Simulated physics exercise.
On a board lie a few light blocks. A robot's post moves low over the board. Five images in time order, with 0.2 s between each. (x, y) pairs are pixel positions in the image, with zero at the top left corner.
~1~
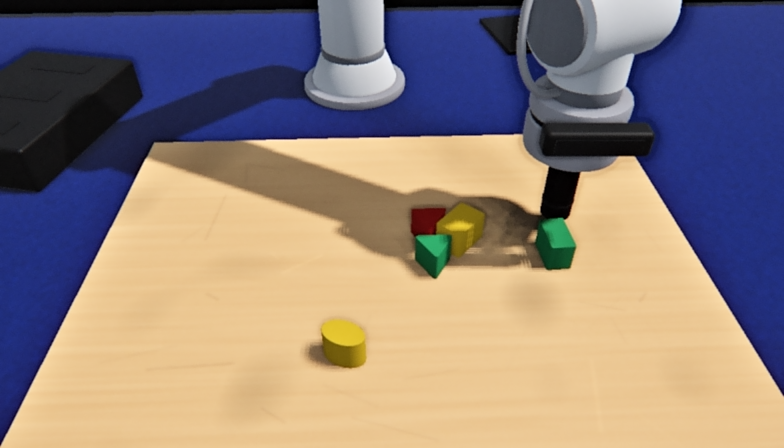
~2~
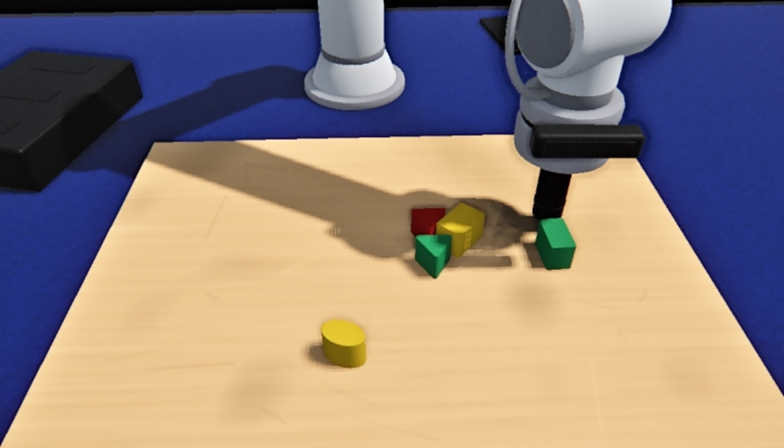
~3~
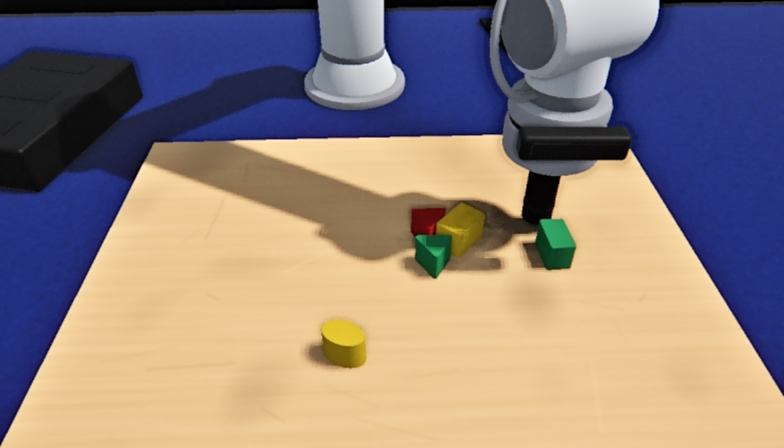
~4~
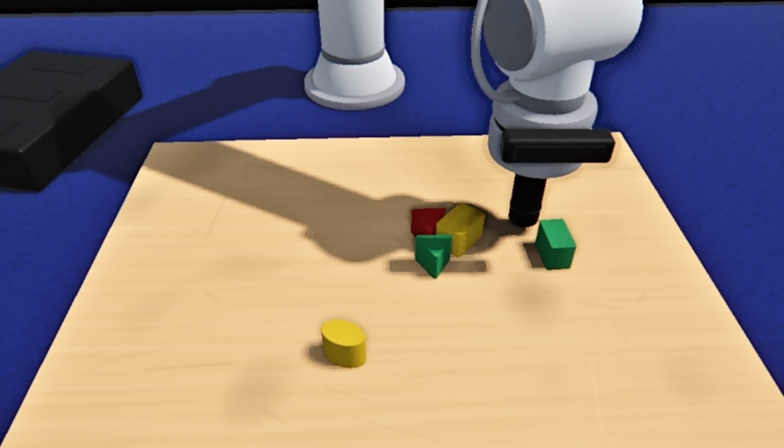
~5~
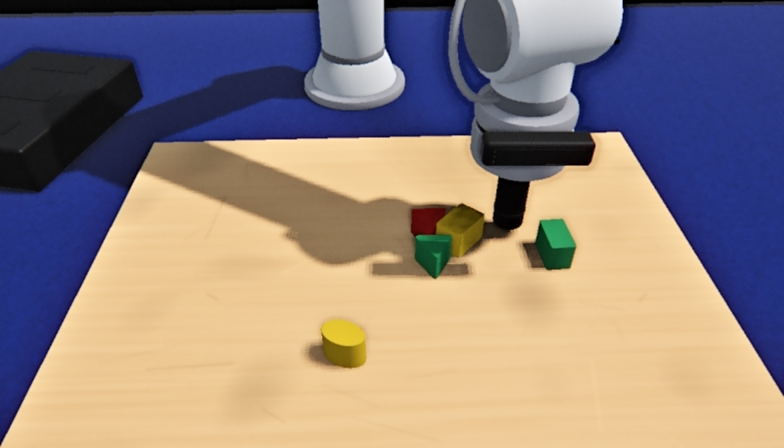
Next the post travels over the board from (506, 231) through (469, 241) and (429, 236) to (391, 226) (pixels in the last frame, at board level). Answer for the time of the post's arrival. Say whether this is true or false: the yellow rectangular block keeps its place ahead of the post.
Verdict: False.
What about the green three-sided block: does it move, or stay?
The answer is that it is displaced.
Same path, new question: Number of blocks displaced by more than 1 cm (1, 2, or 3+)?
It should be three or more, as far as I can tell.
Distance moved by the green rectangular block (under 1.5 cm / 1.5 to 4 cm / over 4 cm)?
Covers under 1.5 cm.
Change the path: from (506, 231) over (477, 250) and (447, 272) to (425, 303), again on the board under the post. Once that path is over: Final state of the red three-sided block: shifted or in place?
That block ends up displaced.
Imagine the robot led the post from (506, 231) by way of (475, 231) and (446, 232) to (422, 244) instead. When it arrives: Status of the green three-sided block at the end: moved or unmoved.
Once the path ends, it is somewhere new.
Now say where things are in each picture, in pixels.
Post's lower end at (555, 213); red three-sided block at (429, 215); green three-sided block at (435, 242); yellow rectangular block at (461, 218); green rectangular block at (558, 232), in the first picture.
Post at (547, 215); blocks still, in the second picture.
Post at (536, 217); blocks still, in the third picture.
Post at (523, 219); blocks still, in the fourth picture.
Post at (507, 221); red three-sided block at (429, 215); green three-sided block at (435, 242); yellow rectangular block at (461, 218); green rectangular block at (558, 232), in the fifth picture.
What follows on the original path. One third of the way, post at (470, 232); red three-sided block at (414, 214); green three-sided block at (414, 252); yellow rectangular block at (433, 228).
Two thirds of the way, post at (428, 227); red three-sided block at (380, 214), turned 30° clockwise; green three-sided block at (405, 258); yellow rectangular block at (404, 232), turned 50° anticlockwise.
At the end, post at (391, 217); red three-sided block at (359, 214); green three-sided block at (405, 258); yellow rectangular block at (397, 231), turned 85° anticlockwise; green rectangular block still.
